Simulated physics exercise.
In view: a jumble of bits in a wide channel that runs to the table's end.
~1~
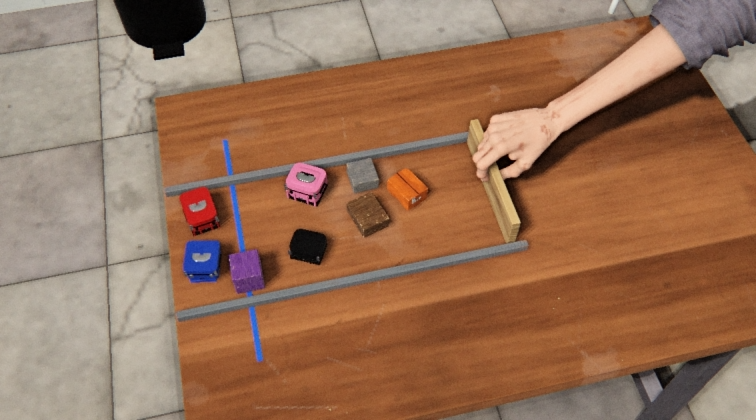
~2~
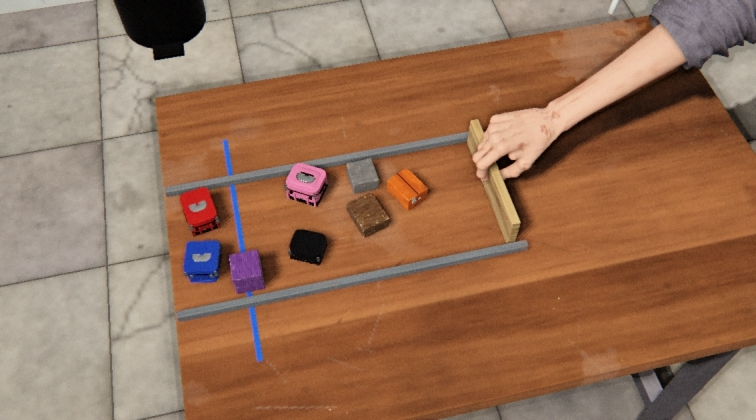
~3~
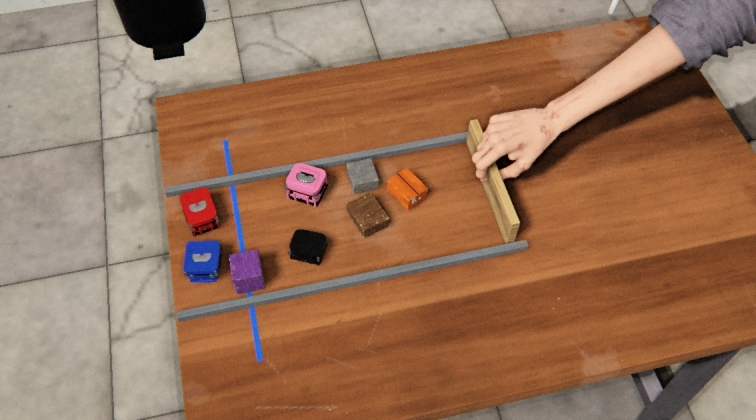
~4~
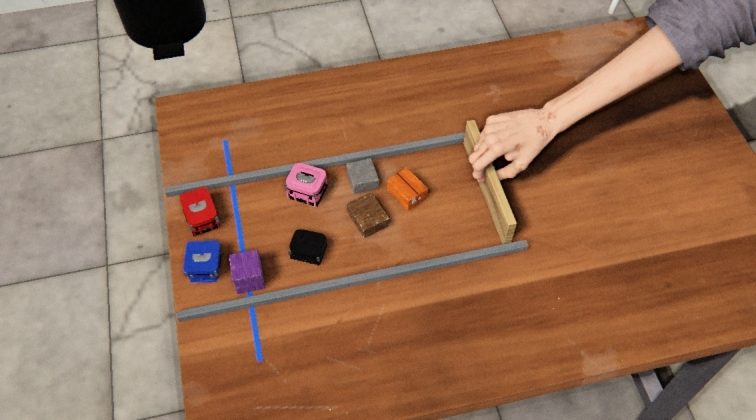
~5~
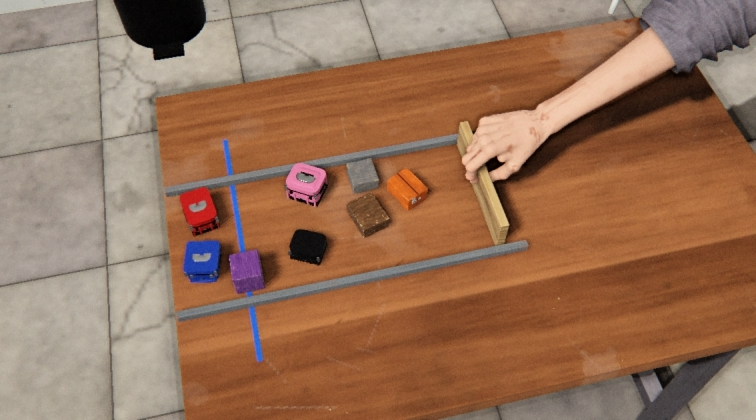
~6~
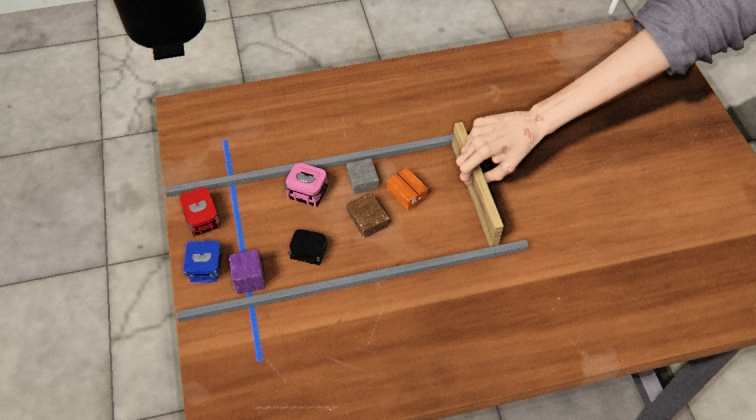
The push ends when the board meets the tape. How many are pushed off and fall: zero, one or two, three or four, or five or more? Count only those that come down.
Outcome: The number that fall off is one or two.
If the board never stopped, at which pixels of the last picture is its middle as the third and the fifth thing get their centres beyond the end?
First at (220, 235), next at (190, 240).
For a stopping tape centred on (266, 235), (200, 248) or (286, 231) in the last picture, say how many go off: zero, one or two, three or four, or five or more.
Taking them in turn, not one; either three or four; zero.
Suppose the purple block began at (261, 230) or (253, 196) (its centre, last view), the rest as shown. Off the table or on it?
The purple block remains up; goes over.
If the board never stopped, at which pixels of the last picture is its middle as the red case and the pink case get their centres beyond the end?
For the red case at (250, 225), for the pink case at (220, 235).
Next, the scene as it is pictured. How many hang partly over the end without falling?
The number is 1.
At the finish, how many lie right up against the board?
In contact: 4.
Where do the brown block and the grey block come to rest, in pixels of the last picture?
The brown block at (222, 258), the grey block at (219, 195).
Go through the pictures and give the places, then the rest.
Blue case (204, 262); red case (200, 211); purple block (247, 272); board (492, 180); tape (241, 240), in the first picture.
Red case (200, 212); pink case (307, 185), in the second picture.
Purple block (247, 272); black case (308, 247), in the third picture.
Blue case (204, 262); orange box (407, 189), in the fourth picture.
Red case (200, 212); board (482, 182), in the fifth picture.
Blue case (204, 262); red case (200, 212); purple block (247, 272); board (476, 183); tape (241, 240), in the sixth picture.
A little later, none off yet; blue case at rest near (204, 262); red case at rest near (200, 212); purple block at rest near (247, 272).
When it is over, the number that fall off is one or two; down, red case.
